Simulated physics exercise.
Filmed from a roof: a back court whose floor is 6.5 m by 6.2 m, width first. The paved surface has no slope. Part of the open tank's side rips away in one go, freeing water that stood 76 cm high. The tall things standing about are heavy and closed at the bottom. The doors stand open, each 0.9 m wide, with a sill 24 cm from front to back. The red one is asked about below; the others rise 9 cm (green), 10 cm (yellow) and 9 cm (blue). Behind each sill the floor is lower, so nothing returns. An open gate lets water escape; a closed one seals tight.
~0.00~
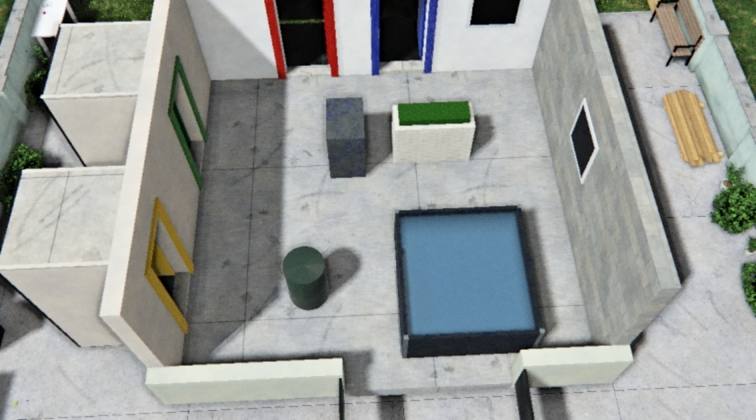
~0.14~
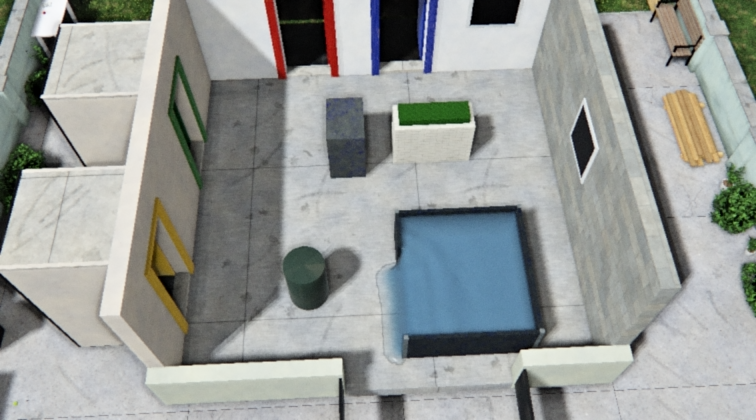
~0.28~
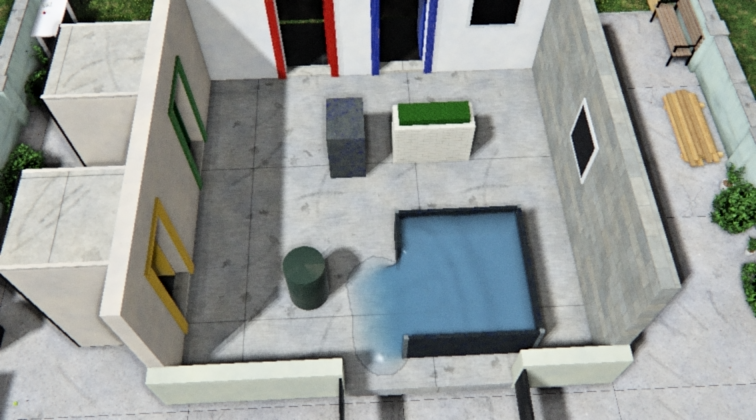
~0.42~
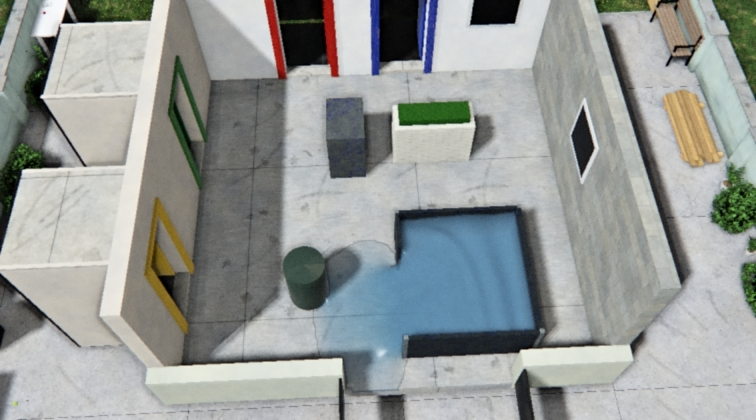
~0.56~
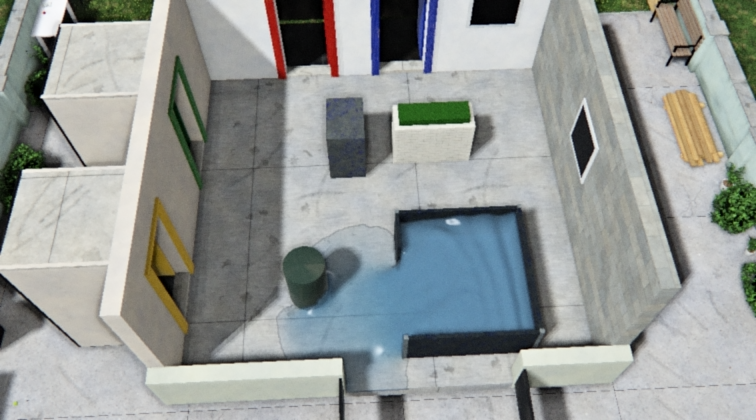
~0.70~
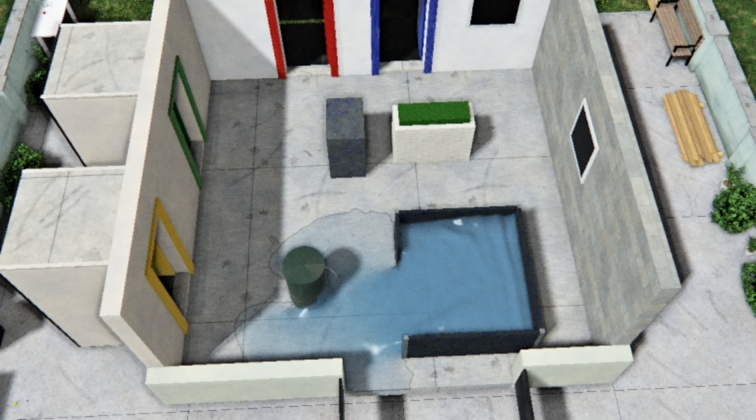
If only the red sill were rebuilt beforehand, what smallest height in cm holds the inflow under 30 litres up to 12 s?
Some 15 cm above the ground.
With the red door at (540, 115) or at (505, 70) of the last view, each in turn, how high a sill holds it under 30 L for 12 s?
Roughly 11.0 and 10.5 cm.
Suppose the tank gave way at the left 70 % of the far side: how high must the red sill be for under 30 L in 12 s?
About 6.5 cm.
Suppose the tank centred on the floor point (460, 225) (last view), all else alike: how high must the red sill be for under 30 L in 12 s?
About 9.0 cm.
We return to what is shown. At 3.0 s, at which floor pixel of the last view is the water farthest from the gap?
At about (212, 83).
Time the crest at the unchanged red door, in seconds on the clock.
At about 4.0 s.
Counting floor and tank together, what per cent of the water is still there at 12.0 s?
About 74 per cent.
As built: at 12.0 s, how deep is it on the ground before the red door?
About 7.5 cm.
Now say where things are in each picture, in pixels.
The first picture shows the open tank at (465, 271) is whole and still, 76 cm deep; the red door at (304, 40) is dry.
In the second picture, water pours out at (403, 306) and has run 0.3 m, to (381, 282); about 9 cm deep outside, 76 cm at the back.
In the third picture, the gap is at (403, 306), the front 0.8 m out at (353, 297); the back of the open tank holds 76 cm.
In the fourth picture, the front is at (320, 336), 1.3 m from the gap at (403, 307); 2.7 m2 of floor is wet, 74 cm left at the back.
In the fifth picture, water pours out at (403, 307) and has run 1.9 m, to (283, 331); about 9 cm deep outside, 66 cm at the back.
In the sixth picture, water pours out at (403, 307) and has run 2.6 m, to (242, 336); about 8 cm deep outside, 66 cm at the back; the red door at (304, 40), 5.4 m from the gap, is still 3.4 m from the nearest water.
After 1.4 s water covers 25 % of the floor, deepest (72 cm) near (181, 383); it has not reached the red door.
After 3.0 s water covers 50 % of the floor, deepest (36 cm) near (181, 383); it has not reached the red door.
After 12.0 s water covers 95 % of the floor, deepest (12 cm) near (585, 364); 7 cm at the red door, 204 litres in over its 6 cm sill.
At the red door as built, the water arrived by 3.1 s and peaked near 19 cm at 4.0 s.
Run again over the same 12 s with other heights there, 40 litres in over 14 cm, 21 litres over 16.5 cm. The limit of 30 litres is kept from about 15 cm up.
